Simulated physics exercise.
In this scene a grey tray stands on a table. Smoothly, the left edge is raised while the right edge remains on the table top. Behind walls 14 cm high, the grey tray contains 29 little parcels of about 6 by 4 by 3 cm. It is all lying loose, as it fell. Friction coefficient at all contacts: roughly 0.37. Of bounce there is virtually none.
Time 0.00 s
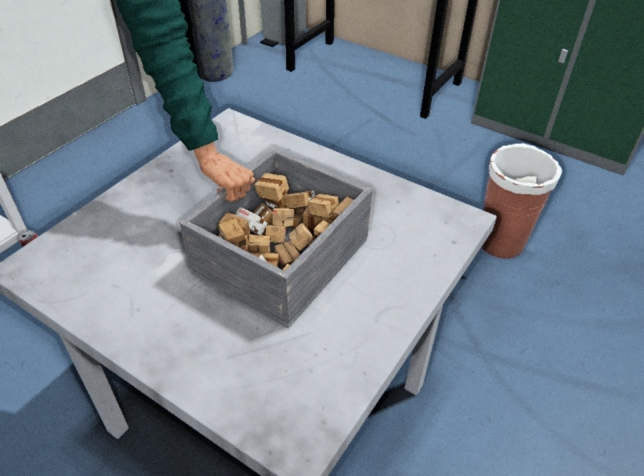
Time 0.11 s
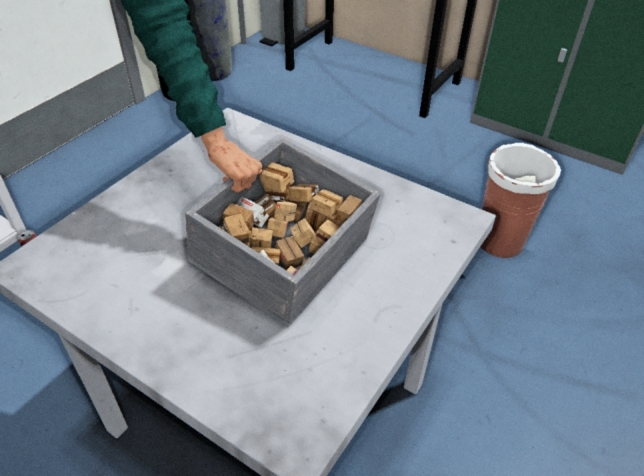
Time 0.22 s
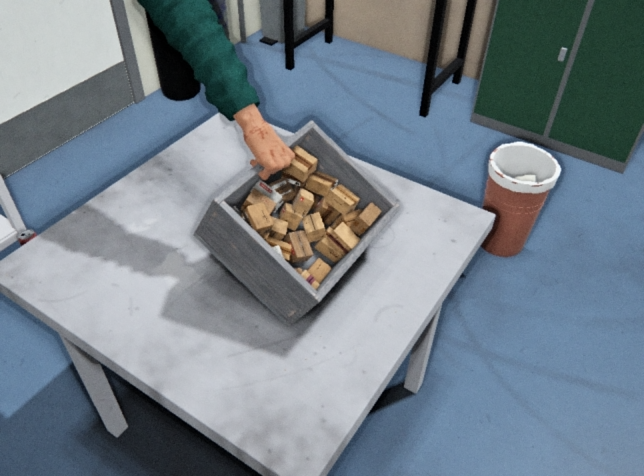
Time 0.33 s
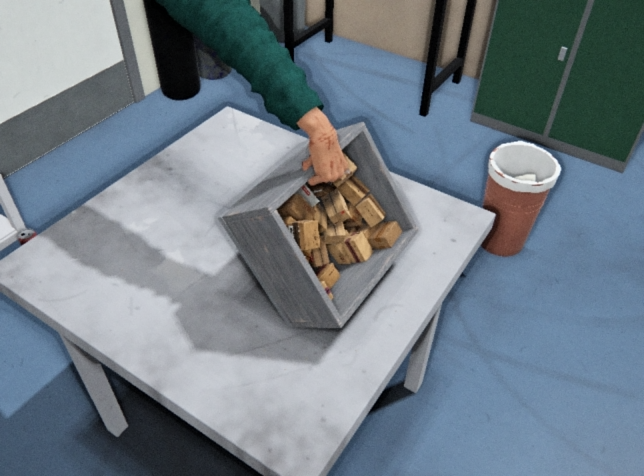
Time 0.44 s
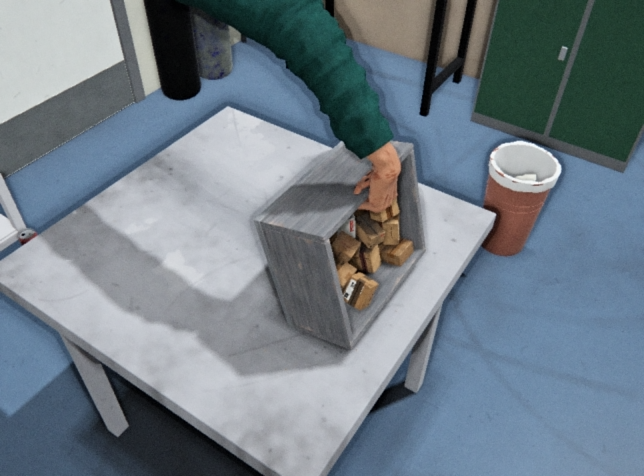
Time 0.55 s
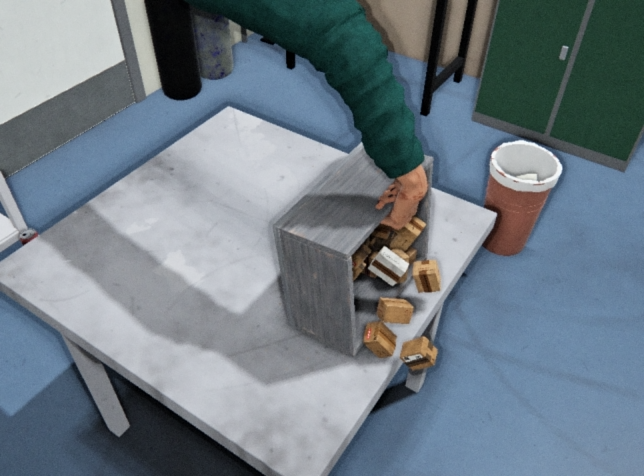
On a table in a room with a blue floor, a green-sleeved arm tipped a grey tray over to the right until a few of its loose little parcels tumbled out past the rim.
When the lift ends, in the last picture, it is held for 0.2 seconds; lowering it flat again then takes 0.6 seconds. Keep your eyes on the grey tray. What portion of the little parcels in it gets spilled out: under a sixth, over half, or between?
Between a sixth and a half.
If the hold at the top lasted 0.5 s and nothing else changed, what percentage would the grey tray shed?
In that case the grey tray sheds 30 percent of its load.
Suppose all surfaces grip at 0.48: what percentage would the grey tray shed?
Then the grey tray sheds 40 per cent of its load.
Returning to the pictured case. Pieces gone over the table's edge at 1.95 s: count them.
Roughly 10.
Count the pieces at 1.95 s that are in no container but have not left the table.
Roughly 0.
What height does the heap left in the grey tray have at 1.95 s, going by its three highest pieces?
About 10 cm.
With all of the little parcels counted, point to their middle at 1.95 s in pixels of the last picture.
Somewhere around pixel (317, 258).
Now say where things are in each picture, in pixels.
In the first picture (we follow the rim corner now nearest the camera), grey tray at (283, 273); tilt 0°; nothing out yet.
The second picture shows grey tray at (292, 278); tilt 9°.
The third picture shows grey tray at (316, 294); tilt 30°.
The fourth picture shows grey tray at (340, 320); tilt 54°.
The fifth picture shows grey tray at (352, 343); tilt 75°.
The sixth picture shows grey tray at (355, 351); tilt 84°; 4 out, the lowest parcel at (380, 340).
After 0.77 s, tilt 84°; 9 of 29 out of the grey tray.
After 1.05 s, tilt 42°; 10 of 29 out of the grey tray.
After 1.45 s, tilt 0°; 10 of 29 out of the grey tray.
When it is over (at 1.95 s), 10 of 29 out of the grey tray. Asked share, 10 of 29, 34 per cent.
